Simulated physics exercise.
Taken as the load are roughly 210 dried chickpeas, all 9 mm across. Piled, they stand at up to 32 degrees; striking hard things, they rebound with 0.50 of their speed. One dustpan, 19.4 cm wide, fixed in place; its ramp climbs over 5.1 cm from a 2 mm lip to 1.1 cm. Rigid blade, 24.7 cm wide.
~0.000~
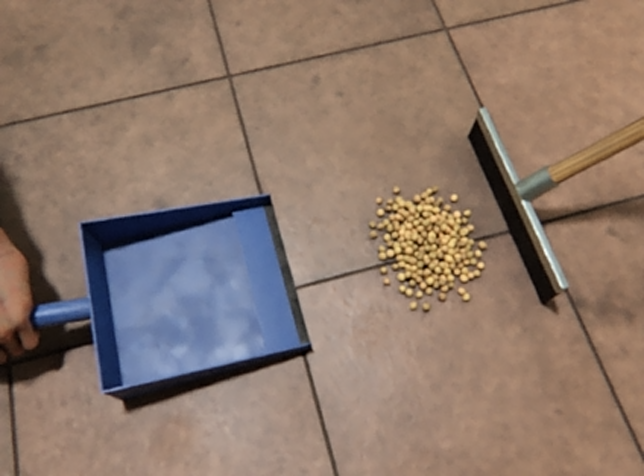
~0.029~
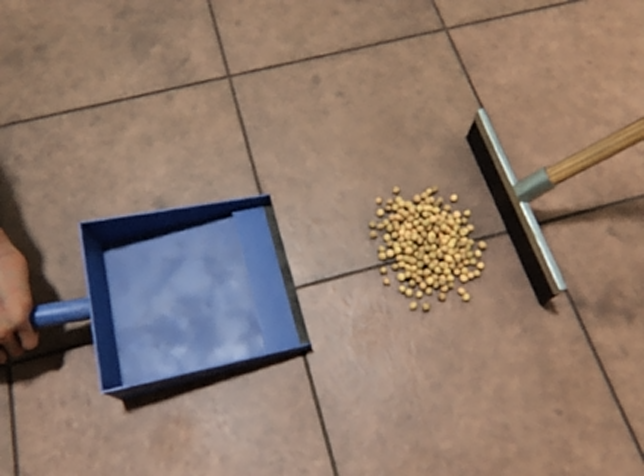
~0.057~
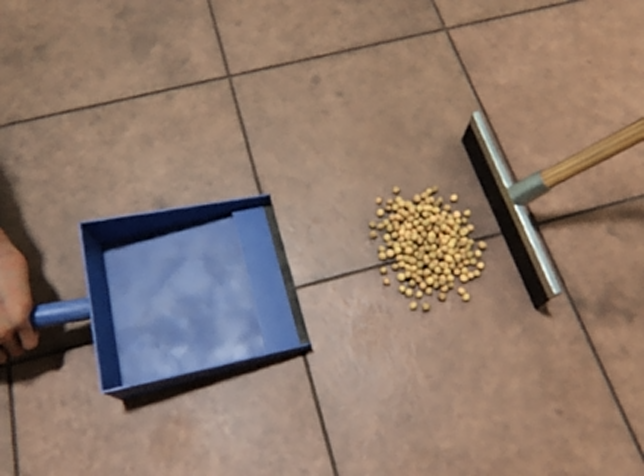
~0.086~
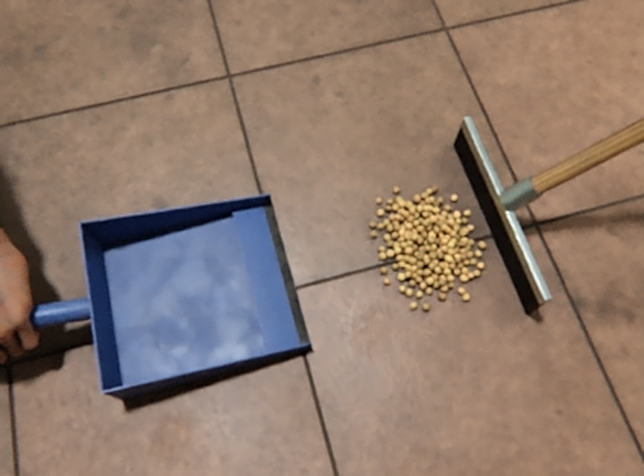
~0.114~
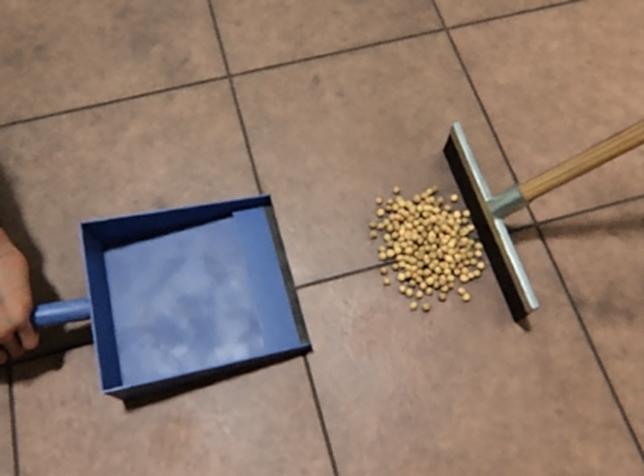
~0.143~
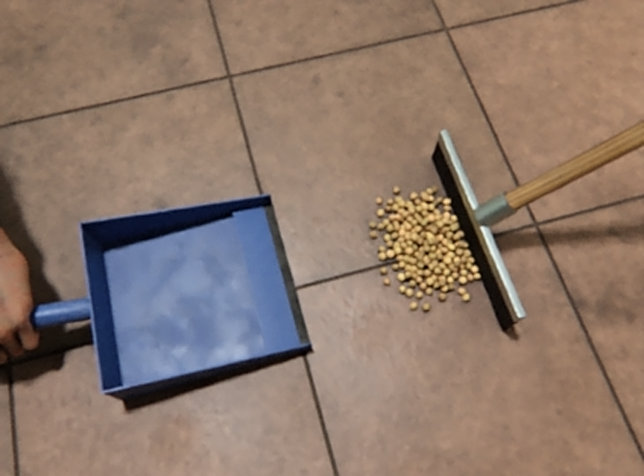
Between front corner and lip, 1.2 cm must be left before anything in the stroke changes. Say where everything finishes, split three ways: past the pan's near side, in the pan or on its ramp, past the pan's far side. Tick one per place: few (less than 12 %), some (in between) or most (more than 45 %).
Near side - some; pan - most; far side - few.
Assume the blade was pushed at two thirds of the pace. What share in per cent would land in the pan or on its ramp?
Share: Close to 55 %.
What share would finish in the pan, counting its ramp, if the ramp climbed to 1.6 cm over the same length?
Then around 50 percent, ramp counted.
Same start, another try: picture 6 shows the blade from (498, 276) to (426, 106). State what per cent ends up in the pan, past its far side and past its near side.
Pan 35, far 20, near 5.
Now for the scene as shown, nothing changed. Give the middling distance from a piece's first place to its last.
I'd say close to 22 cm.
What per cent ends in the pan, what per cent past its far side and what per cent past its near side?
In per cent - near side 20, pan 55, far side 5.
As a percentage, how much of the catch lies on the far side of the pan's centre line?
Roughly 30 in a hundred.
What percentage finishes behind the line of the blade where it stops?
Roughly 5 percent of it.
Then, at 0.32 s, middle of the blade 11 cm from the lip; 0 % over the lip, far side 0 %, near side 10 %.
After 0.43 s, middle of the blade 4 cm from the lip; 10 % over the lip, far side 5 %, near side 20 %.
After 0.68 s, middle of the blade 1 cm from the lip; 55 % over the lip, far side 5 %, near side 20 %.
By 1.5 s all is still; near side 20 %, pan 55 %, far side 5 %, in front of the lip or behind the blade 20 %.
